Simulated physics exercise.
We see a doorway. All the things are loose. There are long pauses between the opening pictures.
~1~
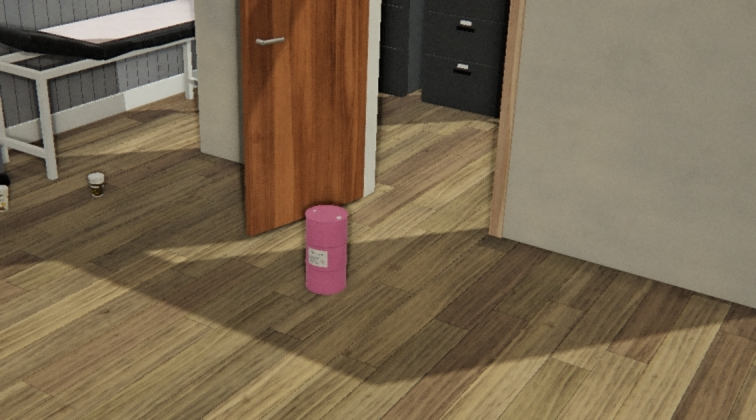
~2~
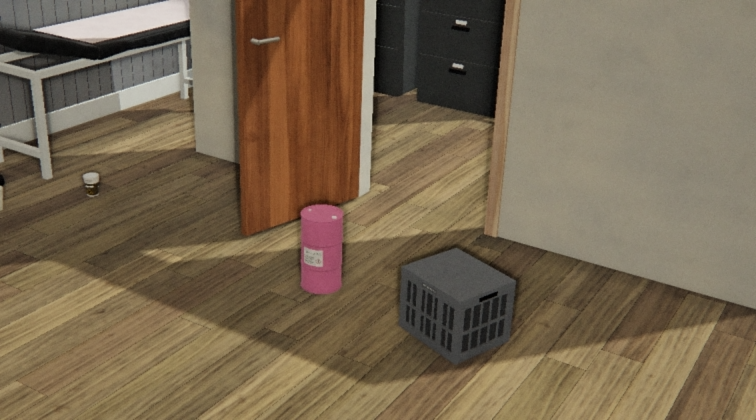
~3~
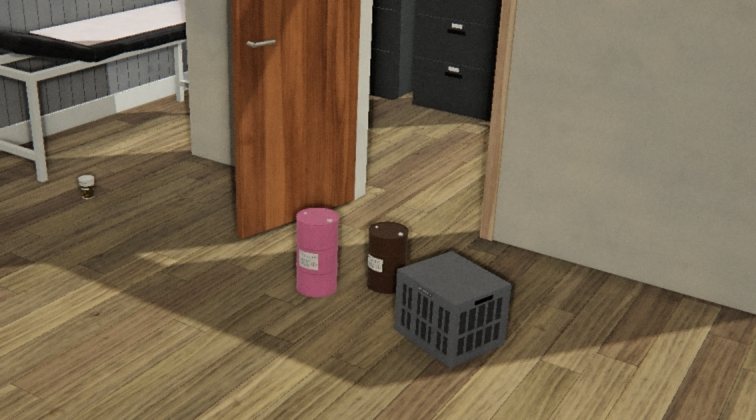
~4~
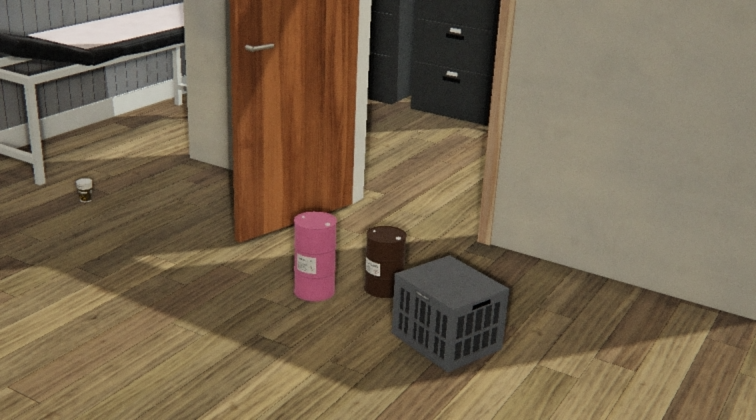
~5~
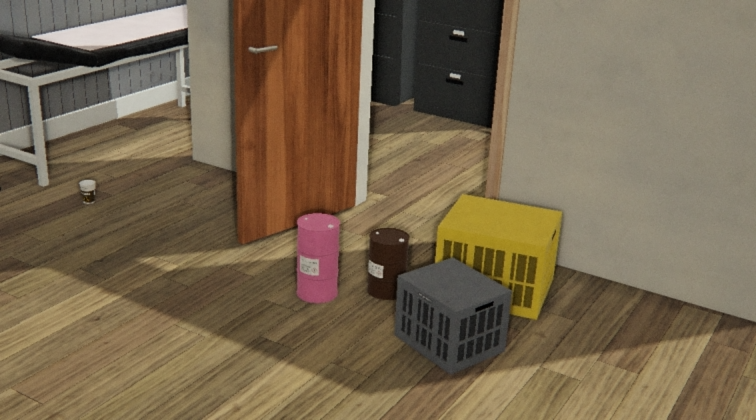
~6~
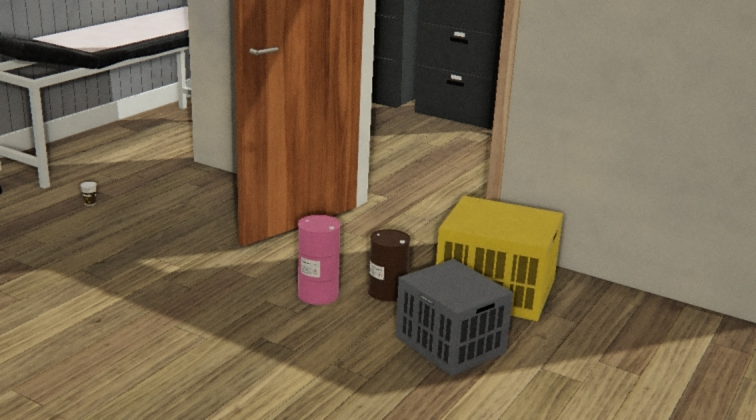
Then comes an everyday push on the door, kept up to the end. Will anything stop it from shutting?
As it turns out, it closes.
Then, 0.90 s later than the last frame, open by 81°.
Then, 1.50 s later than the last frame, open by 51°.
Then, 2.10 s later than the last frame, open by 19°.
When it is over, open by 0°; all 4 as before. End places, in pixels of the last picture, yellow chest near (499, 256).
